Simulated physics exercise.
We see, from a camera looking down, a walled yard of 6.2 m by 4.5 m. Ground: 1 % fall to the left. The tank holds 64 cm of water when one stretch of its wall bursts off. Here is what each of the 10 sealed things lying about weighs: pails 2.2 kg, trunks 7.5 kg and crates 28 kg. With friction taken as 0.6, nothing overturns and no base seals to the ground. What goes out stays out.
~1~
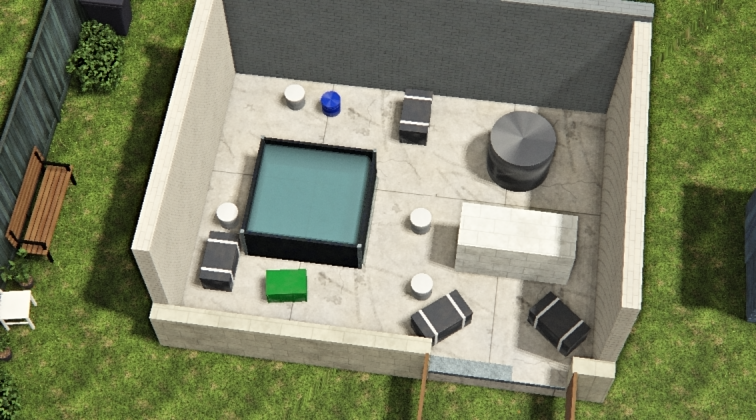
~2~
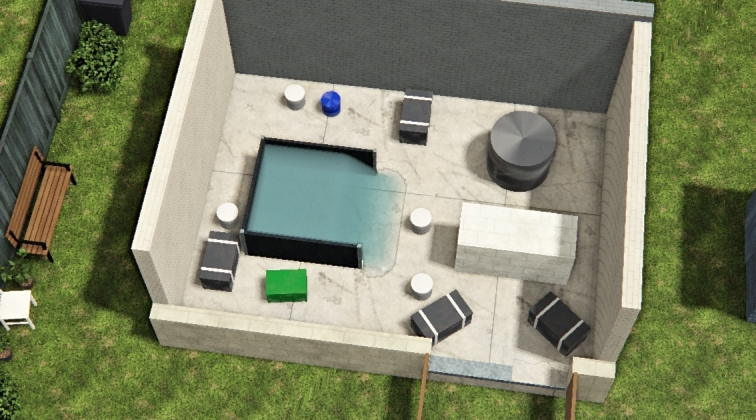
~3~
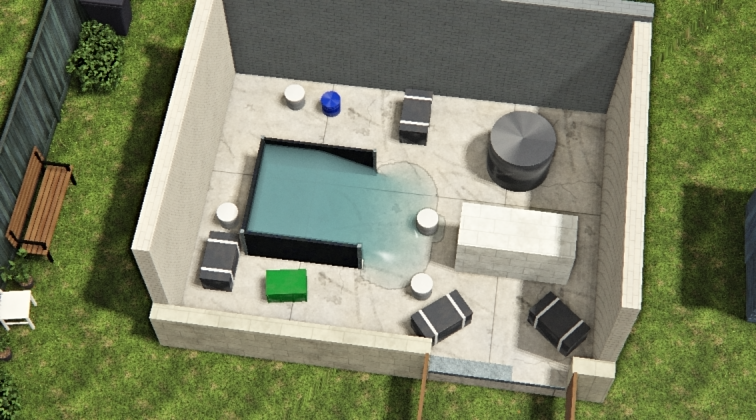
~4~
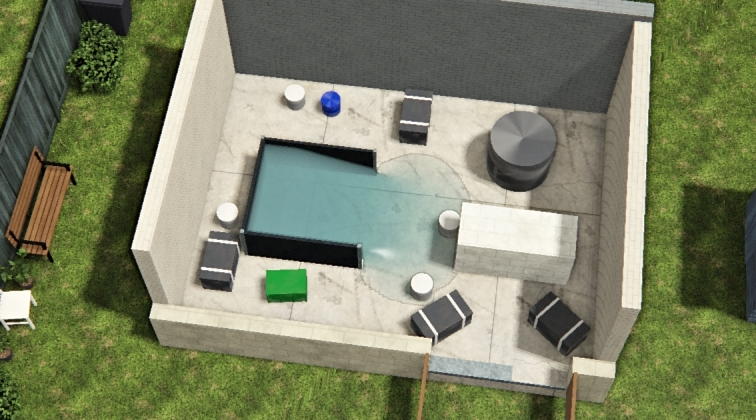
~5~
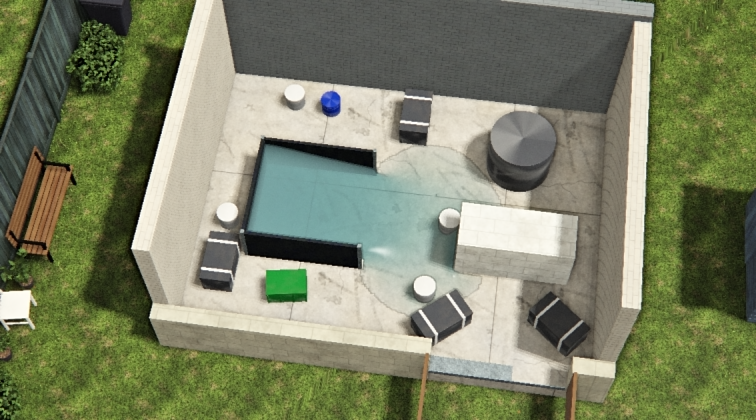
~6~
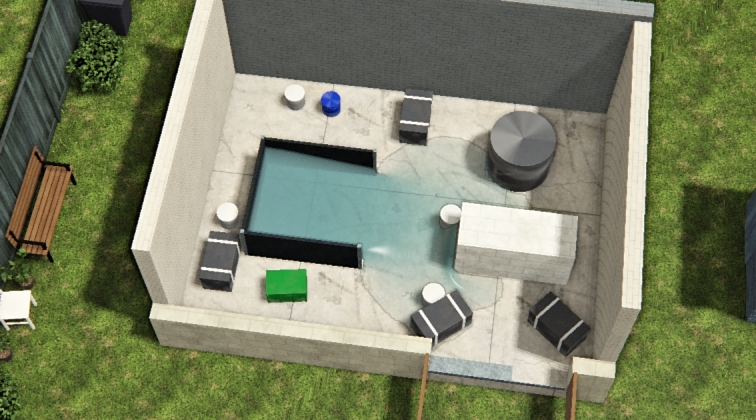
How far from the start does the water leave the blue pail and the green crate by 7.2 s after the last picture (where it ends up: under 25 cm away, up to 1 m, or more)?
Looks like the blue pail gets swept well away, and the green crate pretty much stays there.
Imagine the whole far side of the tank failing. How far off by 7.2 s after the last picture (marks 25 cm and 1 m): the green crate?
The green crate remains in place.
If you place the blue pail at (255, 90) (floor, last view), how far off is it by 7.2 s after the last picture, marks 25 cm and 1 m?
What happens is that it covers a big distance.
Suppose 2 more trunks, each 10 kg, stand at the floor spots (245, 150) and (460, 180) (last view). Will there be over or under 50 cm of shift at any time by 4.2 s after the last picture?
Taking them in order, they end up smaller and greater.
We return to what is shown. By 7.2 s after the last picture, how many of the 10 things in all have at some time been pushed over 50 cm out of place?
I get 7.
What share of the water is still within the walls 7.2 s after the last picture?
Around 70 % of the water.
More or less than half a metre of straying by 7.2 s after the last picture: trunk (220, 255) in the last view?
Lab note: Result within threshold.
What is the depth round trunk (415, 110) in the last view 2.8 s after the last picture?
Around 3 centimetres.
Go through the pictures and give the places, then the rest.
The first frame shows the blue pail at (331, 99) rests on the ground; the green crate at (286, 282) rests on the ground; water covers 2.6 m2; 0 of 10 have shifted.
The second frame shows the blue pail at (331, 99), on the bottom; the green crate at (286, 282) rests on the ground; 3.5 m2 under water; 0 of 10 have shifted.
The third frame shows the blue pail at (331, 99) rests on the ground; the green crate at (286, 282) rests on the ground; 4.6 m2 under water; 1 of 10 have shifted.
The fourth frame shows the blue pail at (331, 99), on the bottom; the green crate at (286, 282), on the bottom; 5.8 m2 under water; 1 of 10 have shifted.
The fifth frame shows the blue pail at (331, 99) rests on the ground; the green crate at (286, 282), on the bottom; 7.0 m2 under water; 2 of 10 have shifted.
The sixth frame shows the blue pail at (331, 99) rests on the ground; the green crate at (286, 282), on the bottom; 8.1 m2 under water; 2 of 10 have shifted.
Then, 0.9 s after the last picture the blue pail is near (331, 99), 0.0 m from its start, aground; the green crate is near (286, 282), 0.0 m from its start, aground; 0 of 10 are out; 2 afloat.
Then, 2.8 s after the last picture the blue pail is near (321, 102), 0.2 m from its start, aground; the green crate is near (286, 282), 0.0 m from its start, aground; 2 of 10 are out; 2 afloat.
Then, 4.8 s after the last picture the blue pail is near (233, 143), 1.7 m from its start, afloat; the green crate is near (286, 282), 0.0 m from its start, aground; 2 of 10 are out; 3 afloat.
Then, 7.2 s after the last picture the blue pail is near (242, 200), 2.3 m from its start, afloat; the green crate is near (286, 282), 0.0 m from its start, aground; 2 of 10 are out; 7 afloat.
